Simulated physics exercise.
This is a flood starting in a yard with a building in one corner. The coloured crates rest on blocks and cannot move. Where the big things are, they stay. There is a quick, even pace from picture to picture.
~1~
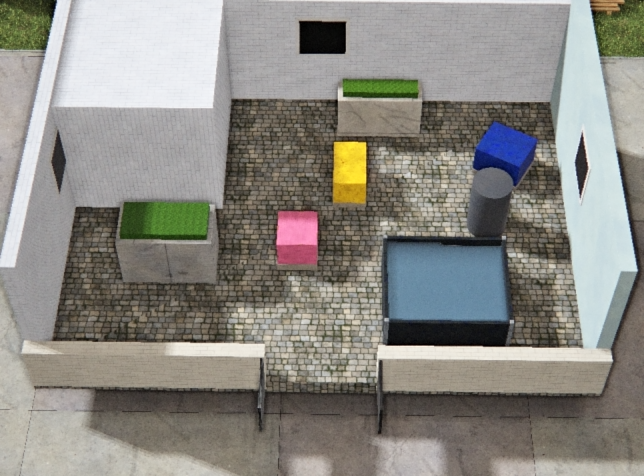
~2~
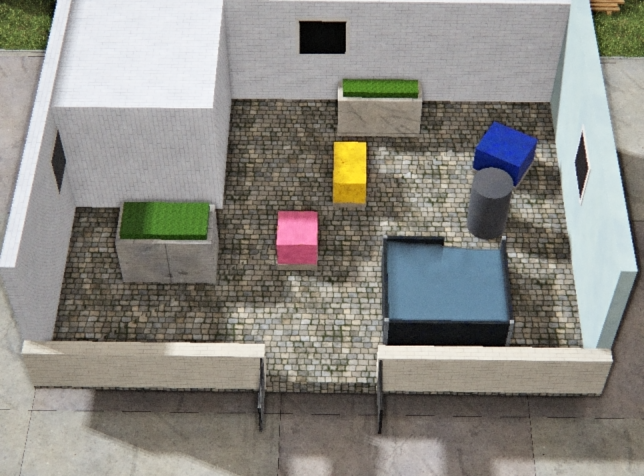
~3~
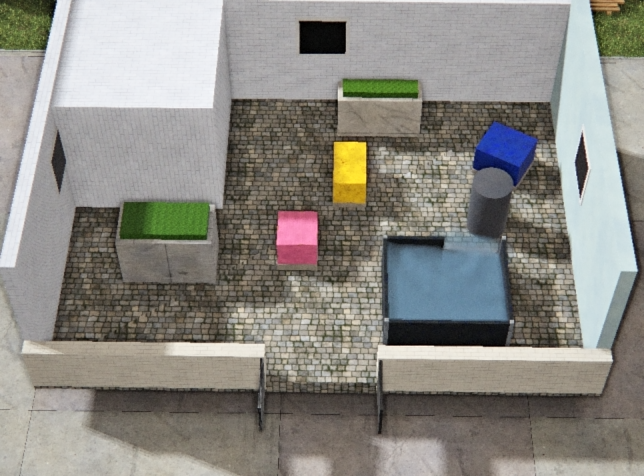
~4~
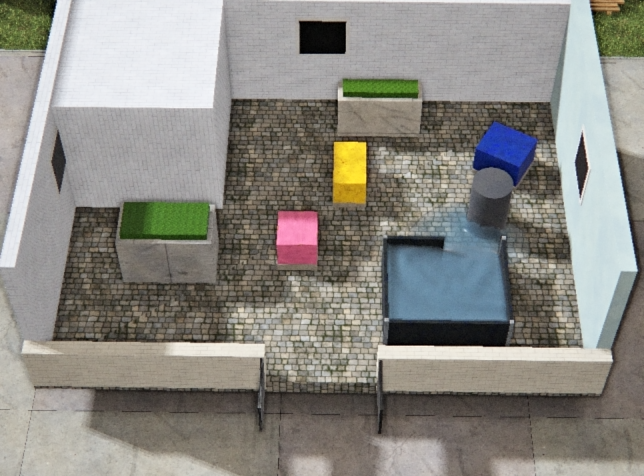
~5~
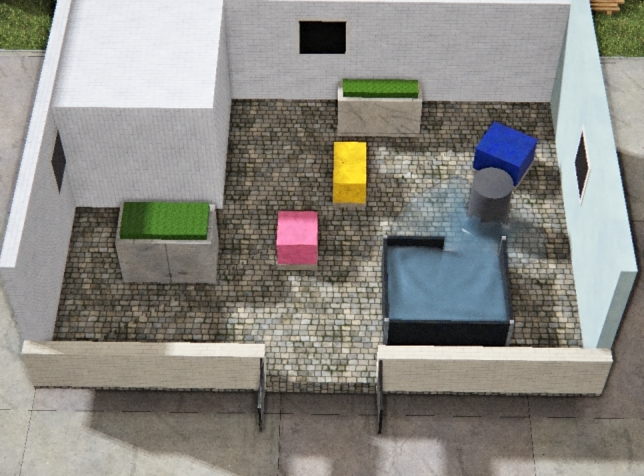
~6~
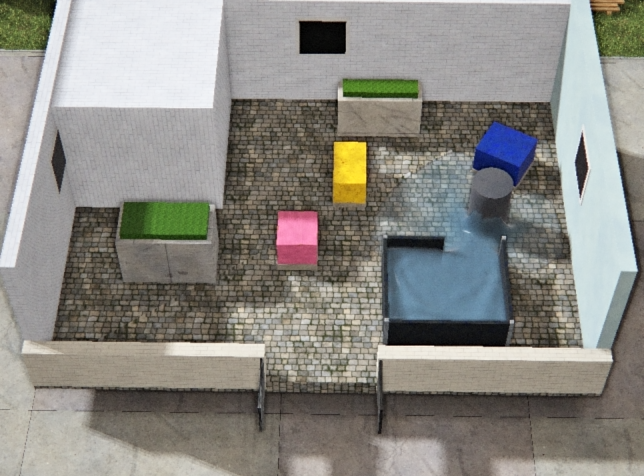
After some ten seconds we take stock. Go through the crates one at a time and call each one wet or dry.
The blue crate is wet. The yellow crate is wet. The pink crate is dry.
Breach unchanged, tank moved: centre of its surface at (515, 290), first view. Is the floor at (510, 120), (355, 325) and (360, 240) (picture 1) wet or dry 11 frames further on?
First drenched; next unwetted; last unwetted.
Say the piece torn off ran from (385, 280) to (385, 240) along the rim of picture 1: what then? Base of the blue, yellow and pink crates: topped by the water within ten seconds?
My reading: The blue crate remains dry; the yellow crate ends up wet; the pink crate gets wet.
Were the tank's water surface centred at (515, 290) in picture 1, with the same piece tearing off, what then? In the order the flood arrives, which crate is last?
The pink one.
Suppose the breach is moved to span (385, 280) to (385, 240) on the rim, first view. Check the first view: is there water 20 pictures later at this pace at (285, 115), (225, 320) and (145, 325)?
In order: Swamped, swamped, swamped.
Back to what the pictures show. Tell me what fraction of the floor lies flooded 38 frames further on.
About 70 per cent.
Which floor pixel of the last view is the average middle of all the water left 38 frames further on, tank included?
I'd put it at around (421, 214).
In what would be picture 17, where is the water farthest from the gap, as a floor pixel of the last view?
The farthest wet spot is near (251, 133).
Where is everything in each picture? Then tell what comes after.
The first frame shows the water tank at (446, 282) is whole and still.
In the second frame, water pours out on the water tank's far side and has run to a hidden place.
In the third frame, water pours out on the water tank's far side and has run to (439, 233).
In the fourth frame, water pours out on the water tank's far side and has run to (448, 207).
In the fifth frame, water pours out on the water tank's far side and has run to (453, 181).
In the sixth frame, water pours out on the water tank's far side and has run to (451, 157).
A moment on, water covers 25 % of the floor; the blue crate water round its plinth, the yellow crate water round its plinth, the pink crate not reached.
Next, water covers 40 % of the floor; the blue crate water round its plinth, the yellow crate water round its plinth, the pink crate water round its plinth.
Then, water covers 60 % of the floor; the blue crate water round its plinth, the yellow crate water round its plinth, the pink crate water round its plinth.
Later, water covers 70 % of the floor; the blue crate water round its plinth, the yellow crate water round its plinth, the pink crate water round its plinth.
In the end, water covers 95 % of the floor; the blue crate was topped, the yellow crate was topped, the pink crate stayed above the water.
